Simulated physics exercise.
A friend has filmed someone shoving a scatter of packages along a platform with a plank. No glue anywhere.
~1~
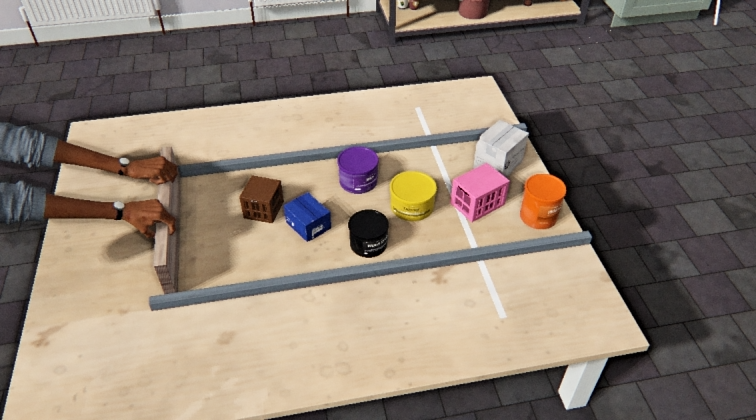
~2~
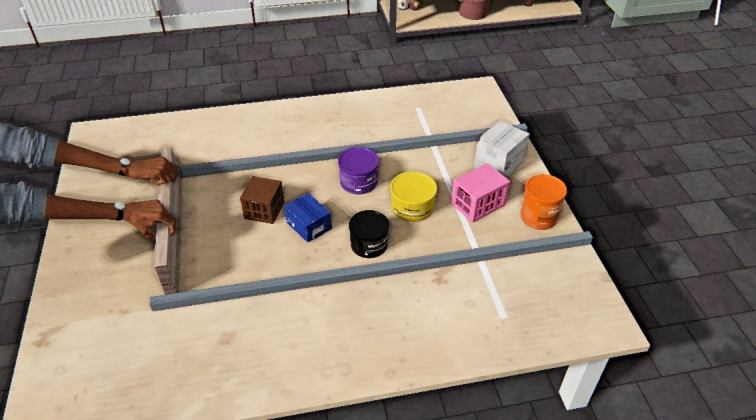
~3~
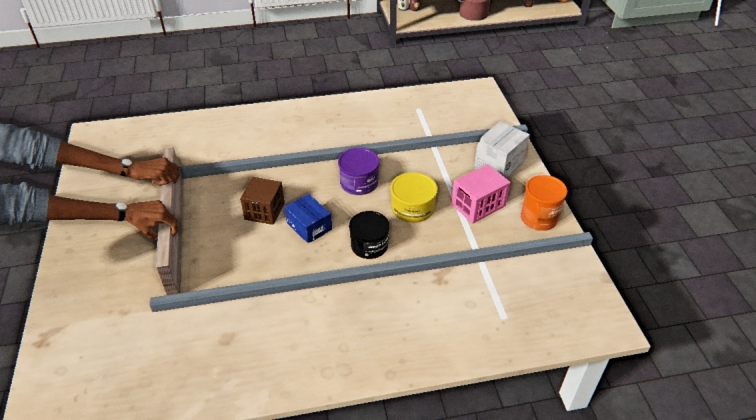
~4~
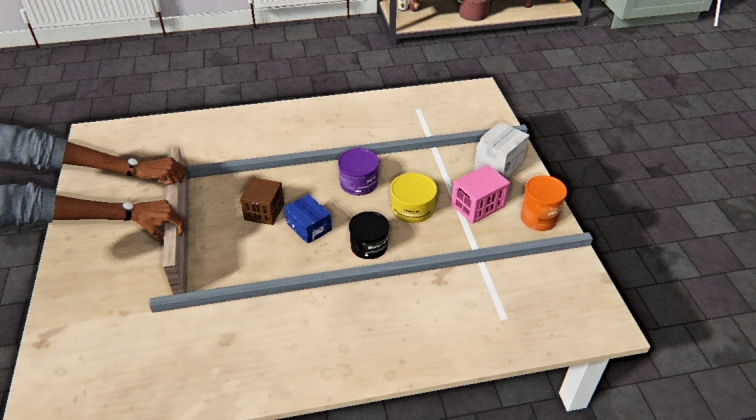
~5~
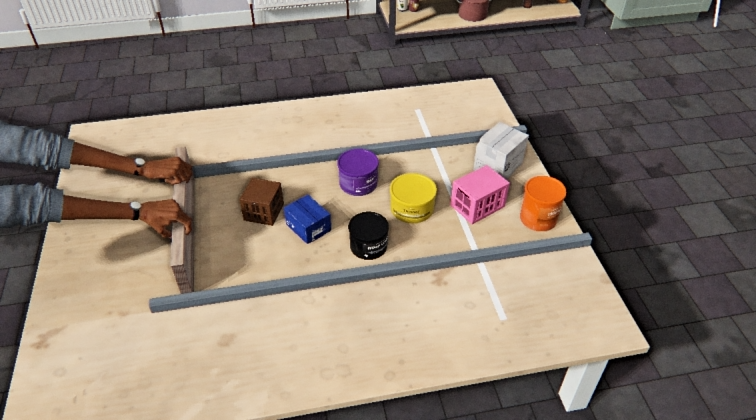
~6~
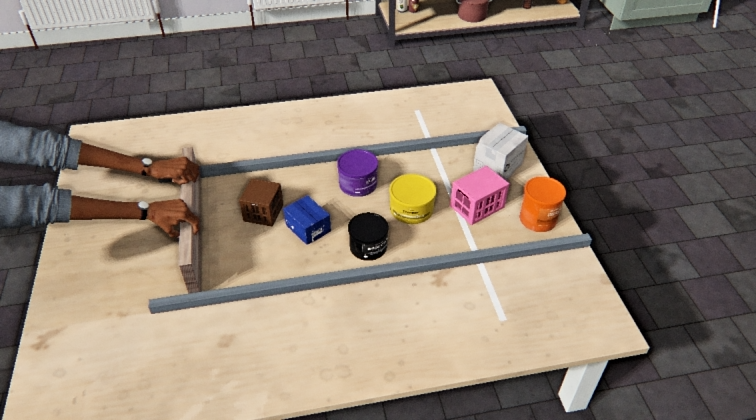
On a pale wooden table in a room with dark floor tiles, colourful tubs and boxes sit between two grey rails, some near a white line. Two hands at the left hold a plank still at first, then slide it slightly rightward, while the objects stay in place.
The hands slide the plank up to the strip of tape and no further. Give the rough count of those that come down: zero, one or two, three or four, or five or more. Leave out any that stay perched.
As it turns out, the number that fall off is zero.
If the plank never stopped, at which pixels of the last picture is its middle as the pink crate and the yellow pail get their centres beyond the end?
At (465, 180) for the pink crate; at (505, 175) for the yellow pail.
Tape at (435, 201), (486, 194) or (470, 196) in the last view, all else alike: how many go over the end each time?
The counts: 0, 1 and 1.
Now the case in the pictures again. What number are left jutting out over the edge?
That would be 1.
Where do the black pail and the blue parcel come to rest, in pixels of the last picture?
First (489, 226), then (473, 202).
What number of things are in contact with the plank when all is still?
It touches 3.
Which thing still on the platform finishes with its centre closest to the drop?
The pink crate.
Early on, none off yet; orange pail at rest near (542, 205); white box at rest near (500, 154); pink crate at rest near (479, 195).
Finally, the number that fall off is zero.
